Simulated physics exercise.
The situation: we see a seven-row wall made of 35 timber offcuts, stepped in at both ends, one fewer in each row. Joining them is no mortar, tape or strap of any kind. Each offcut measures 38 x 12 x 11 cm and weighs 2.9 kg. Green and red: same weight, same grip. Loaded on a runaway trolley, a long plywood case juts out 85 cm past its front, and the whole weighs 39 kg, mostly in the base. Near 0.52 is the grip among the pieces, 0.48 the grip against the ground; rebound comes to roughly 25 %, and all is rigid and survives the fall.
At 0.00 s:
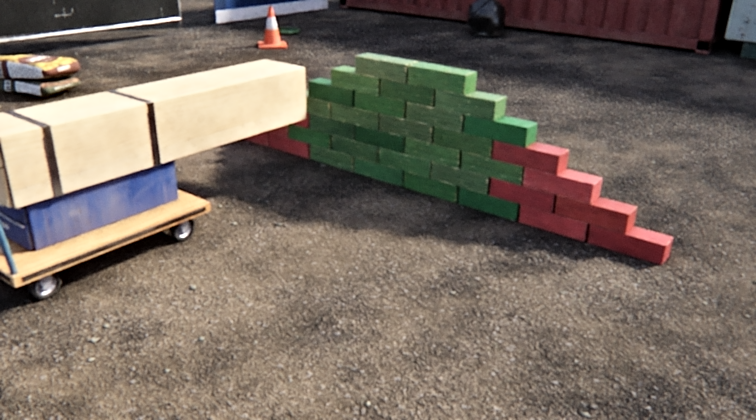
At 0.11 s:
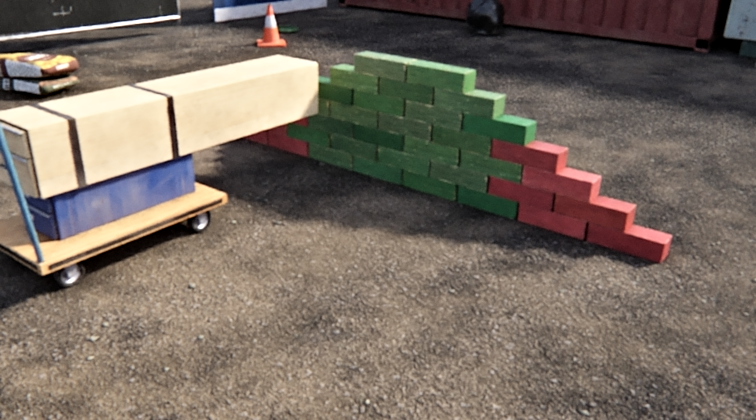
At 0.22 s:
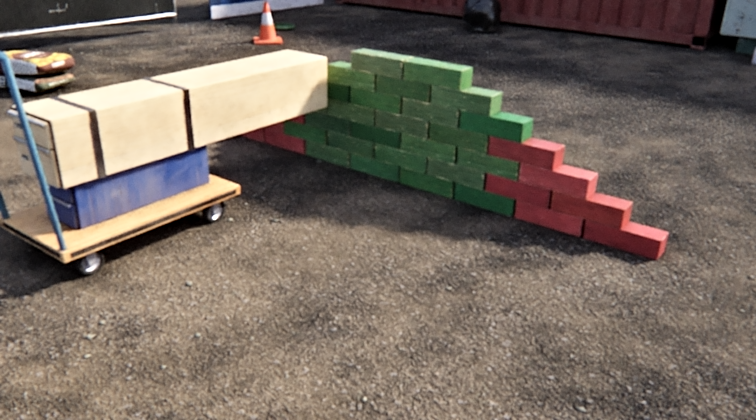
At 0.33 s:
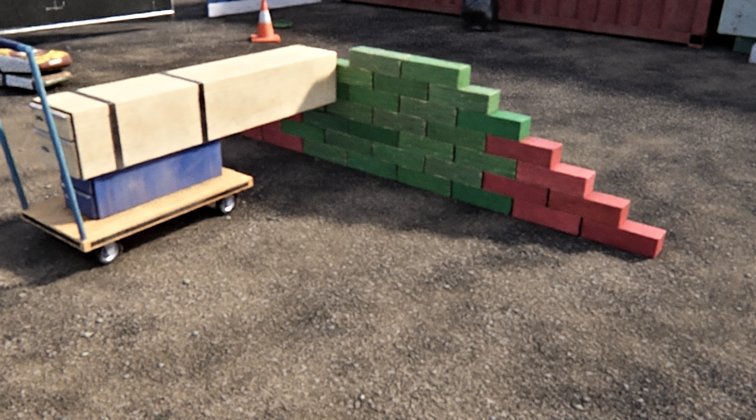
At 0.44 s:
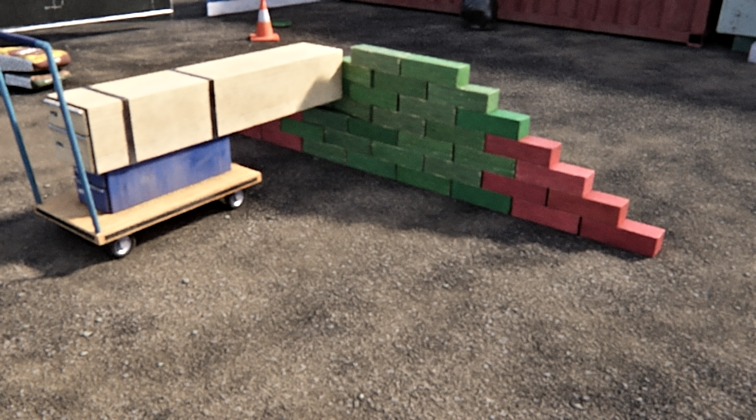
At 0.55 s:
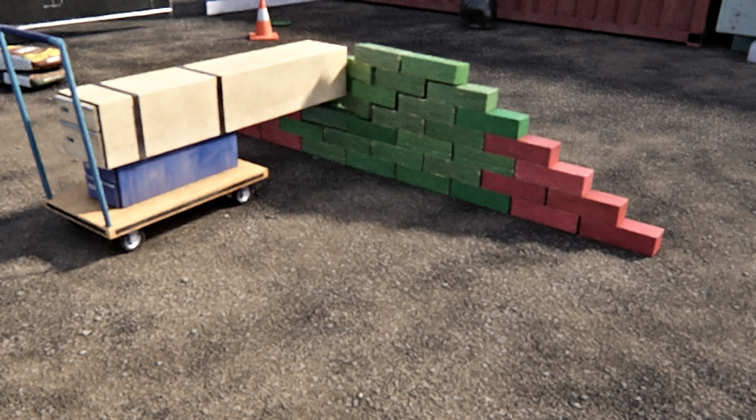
Trolley carrying long pale boxes on a blue crate rolling right into a stepped green and red block wall, shifting its green blocks.
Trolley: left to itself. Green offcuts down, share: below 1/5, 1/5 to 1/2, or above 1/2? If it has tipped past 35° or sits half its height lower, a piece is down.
1/5 to 1/2.
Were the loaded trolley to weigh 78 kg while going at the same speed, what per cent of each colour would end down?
For red it's 0, for green it's 40 in a hundred.
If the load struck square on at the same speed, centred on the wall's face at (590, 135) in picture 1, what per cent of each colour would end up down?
For red it's 0 per cent, for green 0 per cent.
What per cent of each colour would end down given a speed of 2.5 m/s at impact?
The red would finish 0 in a hundred down, the green 40 in a hundred.
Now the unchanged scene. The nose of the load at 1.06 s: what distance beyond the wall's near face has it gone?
Roughly 35 cm past it.
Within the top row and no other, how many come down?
Count: 2.
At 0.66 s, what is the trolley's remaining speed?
Roughly 0.5 m/s.
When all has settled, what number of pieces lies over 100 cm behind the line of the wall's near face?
I'd say close to 0 of them.
After 0.66 s, load 20 cm past the wall's line, still rolling; 1 of the 25 green offcuts down (1 of 35 in all colours); top green offcut leaning 14°.
After 0.86 s, load 29 cm past the wall's line, still rolling; 9 of the 25 green offcuts down (9 of 35 in all colours); top green offcut leaning 44°.
After 1.06 s, load 37 cm past the wall's line, still rolling; 9 of the 25 green offcuts down (9 of 35 in all colours); top green offcut on its side.
After 1.38 s, load 48 cm past the wall's line, still rolling; 9 of the 25 green offcuts down (9 of 35 in all colours); top green offcut on its side.
At rest (2.1 s), load 66 cm past the wall's line, still rolling; 9 of the 25 green offcuts down (9 of 35 in all colours); top green offcut upside down; top red offcut unmoved. That is 36 per cent. As the last picture would show them, middles, top green offcut near (506, 154), top red offcut near (522, 147).
